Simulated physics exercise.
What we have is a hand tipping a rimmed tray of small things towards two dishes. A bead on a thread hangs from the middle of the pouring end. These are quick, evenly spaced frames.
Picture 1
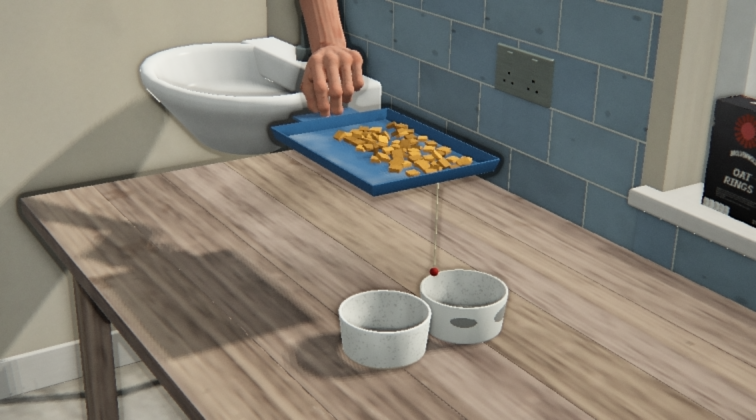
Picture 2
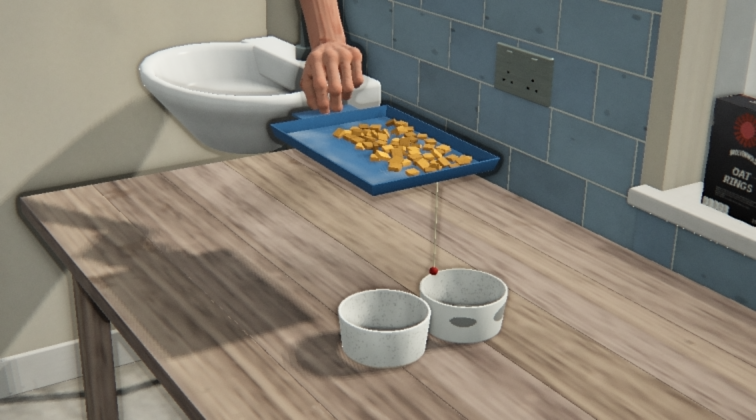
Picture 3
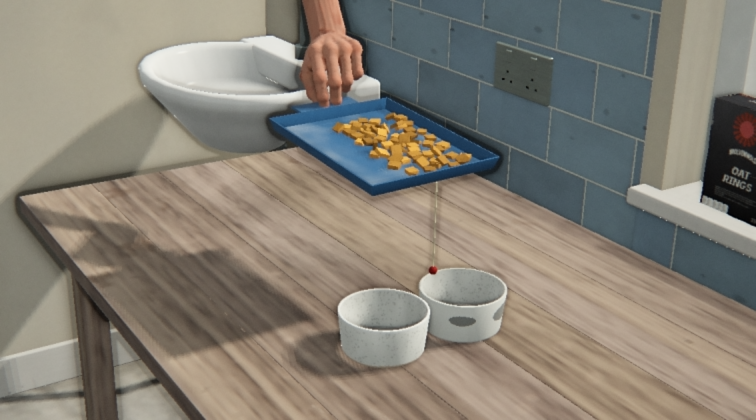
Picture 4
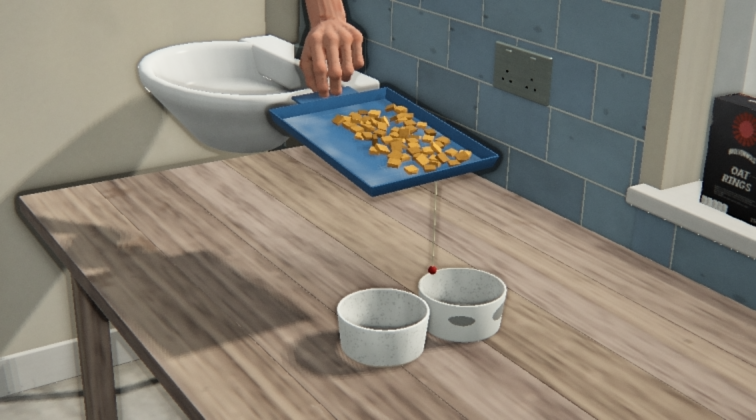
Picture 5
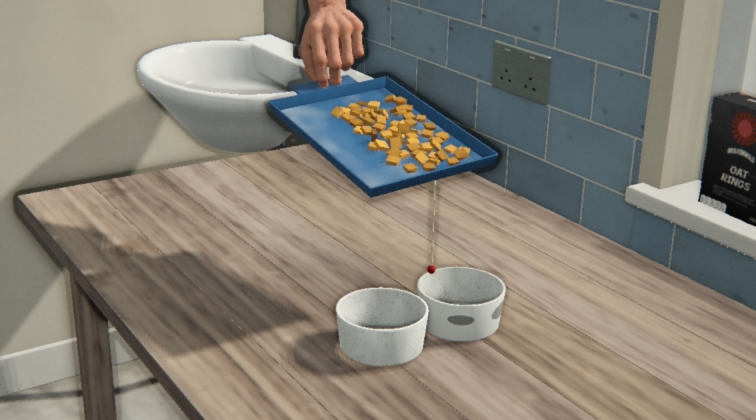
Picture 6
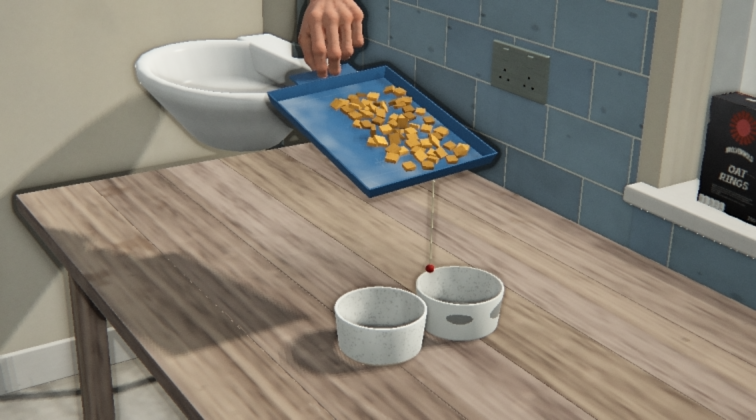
The video shows a hand holding a blue rimmed tray of cereal squares above two white dishes on a wooden table, a red bead hanging on a thread, as the hand gradually raises the tray's far end, tilting it slightly.
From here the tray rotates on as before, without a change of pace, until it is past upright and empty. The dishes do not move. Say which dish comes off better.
It favours the left dish.
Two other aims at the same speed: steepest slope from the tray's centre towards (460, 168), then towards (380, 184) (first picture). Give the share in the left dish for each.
Roughly 0 per cent, and 90 per cent.
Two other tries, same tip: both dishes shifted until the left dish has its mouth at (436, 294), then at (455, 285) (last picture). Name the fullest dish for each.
One: The dish on the left. Two: Left.
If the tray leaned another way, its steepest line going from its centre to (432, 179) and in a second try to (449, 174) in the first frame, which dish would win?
At the first place the right dish, at the second the right dish.
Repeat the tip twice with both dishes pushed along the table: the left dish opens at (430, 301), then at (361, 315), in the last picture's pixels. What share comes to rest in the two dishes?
Roughly 60 per cent, and 90 per cent.
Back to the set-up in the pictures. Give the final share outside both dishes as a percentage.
Close to 20 per cent.
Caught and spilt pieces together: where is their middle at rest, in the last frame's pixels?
Close to (397, 339).
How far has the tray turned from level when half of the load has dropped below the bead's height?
Roughly 110°.
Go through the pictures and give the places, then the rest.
Corners of the pouring end at (374, 183) and (495, 159), level; middle of the load at (400, 151), cereal squares; left dish at (410, 346); right dish at (490, 321); bead on its thread at (434, 272), in the first picture.
Corners of the pouring end at (374, 183) and (494, 158), level; middle of the load at (400, 149), in the second picture.
Corners of the pouring end at (373, 183) and (494, 156), tipped barely, lowest at the left corner; middle of the load at (399, 145), in the third picture.
Corners of the pouring end at (373, 185) and (494, 155), tipped a little, lowest at the left corner; middle of the load at (399, 141), in the fourth picture.
Corners of the pouring end at (372, 186) and (493, 153), tipped a little, lowest at the left corner; middle of the load at (399, 136), in the fifth picture.
Corners of the pouring end at (370, 186) and (492, 152), tipped a little, lowest at the left corner; middle of the load at (398, 131); left dish at (406, 343); right dish at (486, 318), in the sixth picture.
Soon, tray tipped steeply; all on the tray.
A while on, tray tipped right over; most on the tray; a small part in the left dish; a small part in the air.
Towards the end, tray tipped past a quarter turn; about two thirds in the left dish; about a quarter in the right dish; a small part outside both; a stray few in the air.
Finally, tray tipped past a quarter turn; about two thirds in the left dish; about a quarter in the right dish; a small part outside both; a stray few in the air.
